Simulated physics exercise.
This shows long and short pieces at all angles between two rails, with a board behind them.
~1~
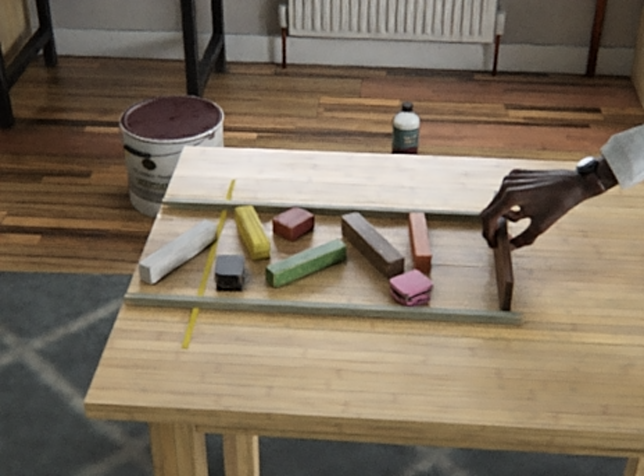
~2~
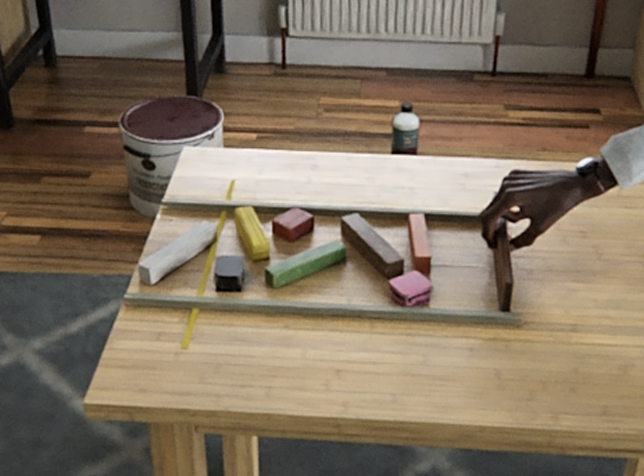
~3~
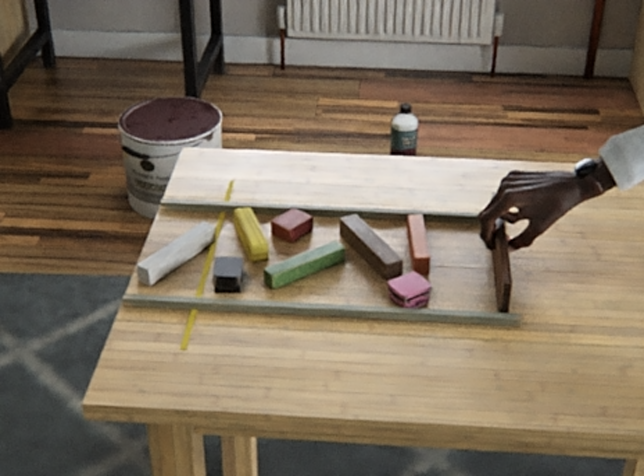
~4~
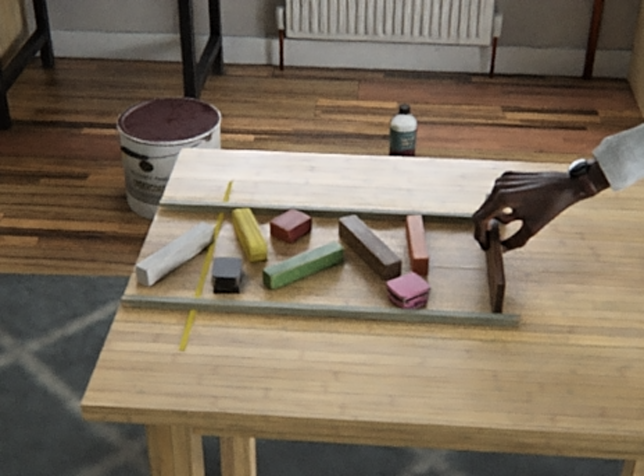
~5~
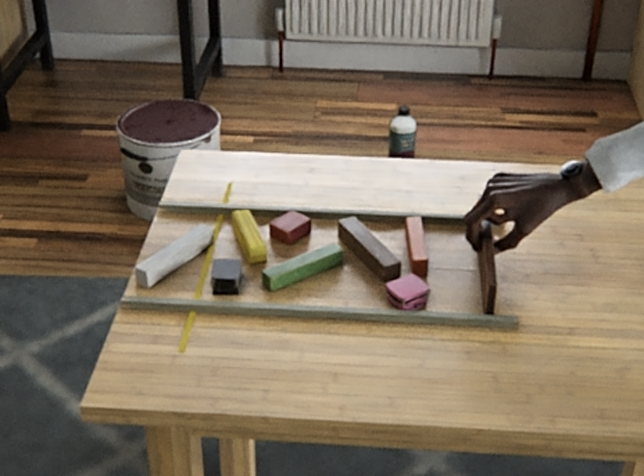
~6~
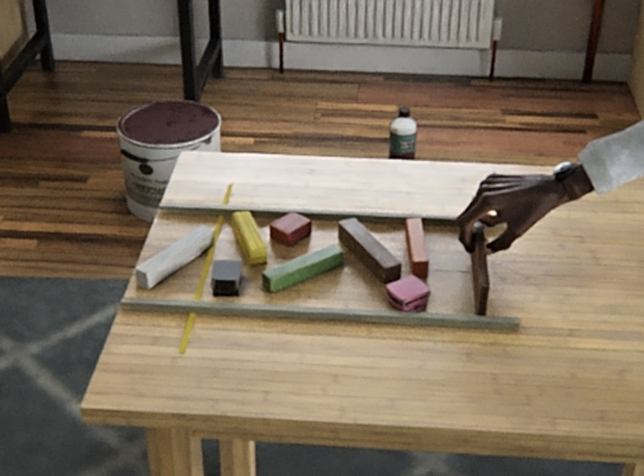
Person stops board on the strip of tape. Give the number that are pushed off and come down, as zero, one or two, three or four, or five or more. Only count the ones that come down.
After the push, only one or two have dropped.
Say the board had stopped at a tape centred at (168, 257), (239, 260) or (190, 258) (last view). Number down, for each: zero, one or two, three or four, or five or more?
Going tape by tape, I get 5 or more, then zero, then three or four.
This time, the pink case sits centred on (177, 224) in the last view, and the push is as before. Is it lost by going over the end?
It drops down.
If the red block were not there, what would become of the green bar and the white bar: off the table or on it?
As for the green bar, it is left in place; as for the white bar, it topples off.
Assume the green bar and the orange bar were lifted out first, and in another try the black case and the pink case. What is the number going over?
0, then 1.
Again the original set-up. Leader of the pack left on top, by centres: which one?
Yellow stick.
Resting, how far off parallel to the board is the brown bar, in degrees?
Out of line by around 0°.
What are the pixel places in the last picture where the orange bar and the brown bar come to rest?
Close to (206, 237); the other close to (186, 243).
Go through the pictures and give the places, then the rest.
In the first picture, white bar (179, 251); black case (230, 274); yellow stick (252, 232); board (502, 250); tape (212, 254).
In the second picture, black case (230, 274); green bar (306, 264).
In the third picture, yellow stick (251, 234); brown bar (370, 246).
In the fourth picture, white bar (176, 253); pink case (408, 292).
In the fifth picture, black case (227, 277); red block (290, 228).
In the sixth picture, white bar (176, 256); black case (227, 279); yellow stick (249, 238); board (479, 254); tape (209, 259).
Soon after, none off yet; white bar at rest near (176, 256); black case at rest near (227, 279); yellow stick at rest near (249, 238).
After that, none off yet; white bar at rest near (176, 256); black case moving near (219, 279); yellow stick displaced a little near (223, 239).
In the end, the number that fall off is one or two; gone, white bar.
